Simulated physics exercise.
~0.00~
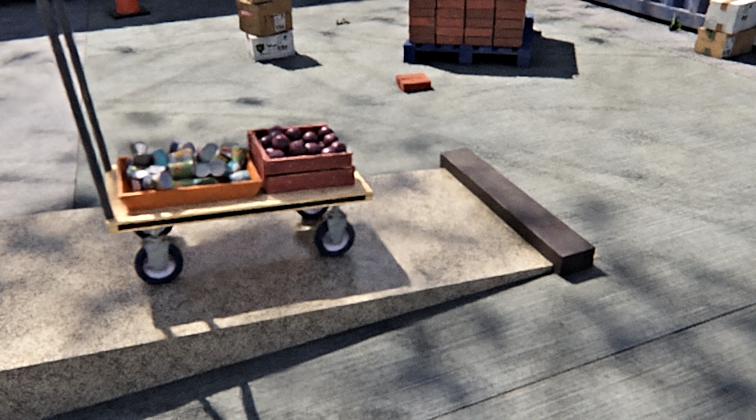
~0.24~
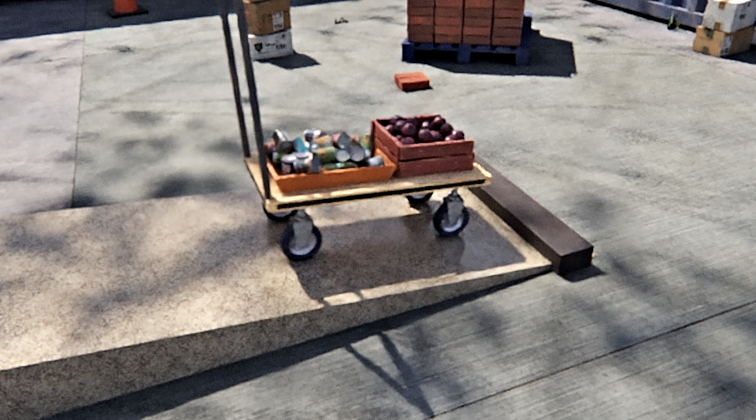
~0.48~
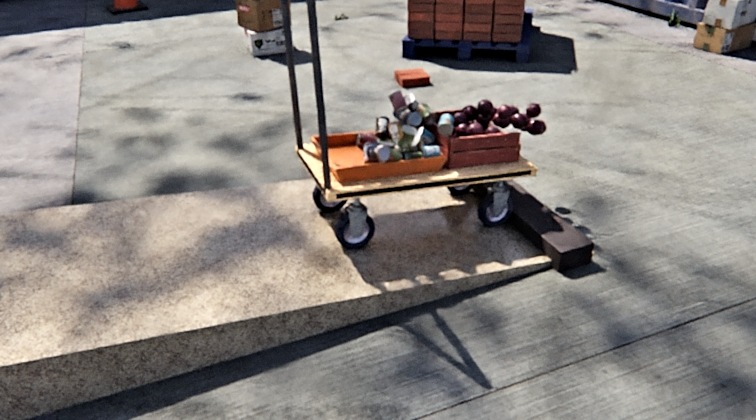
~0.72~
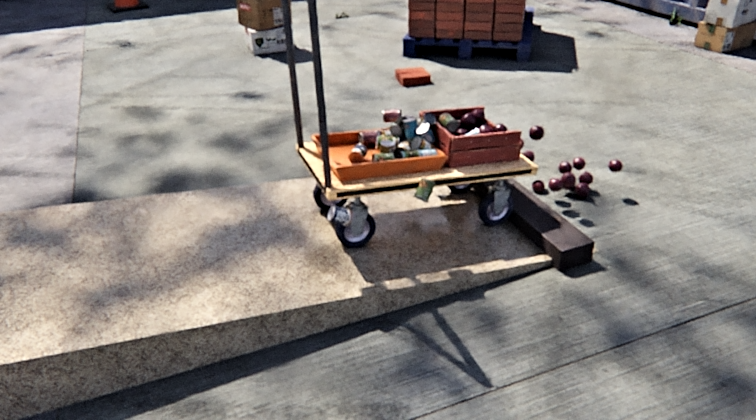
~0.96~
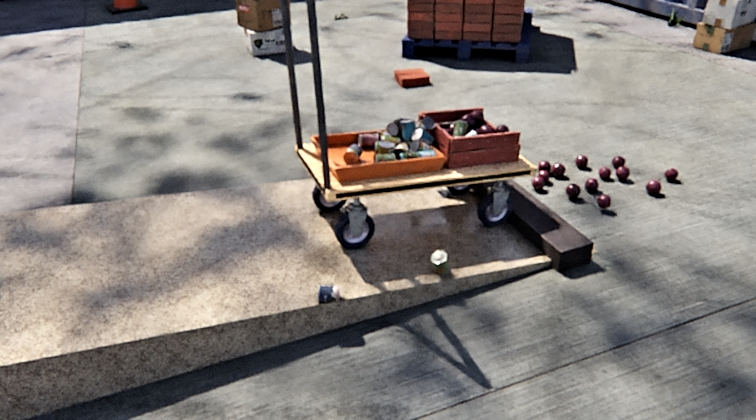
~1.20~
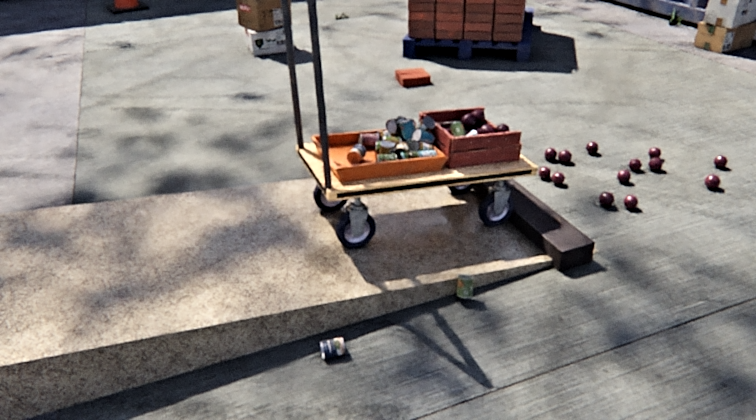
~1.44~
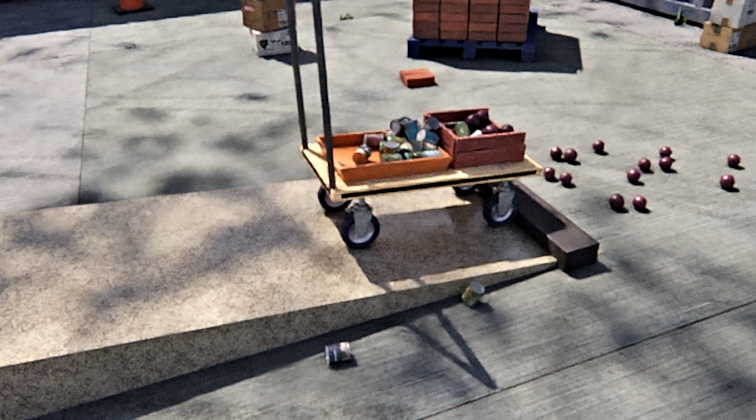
On a paved yard, a trolley rolls down a ramp, stops at a kerb and spills onions and tins.
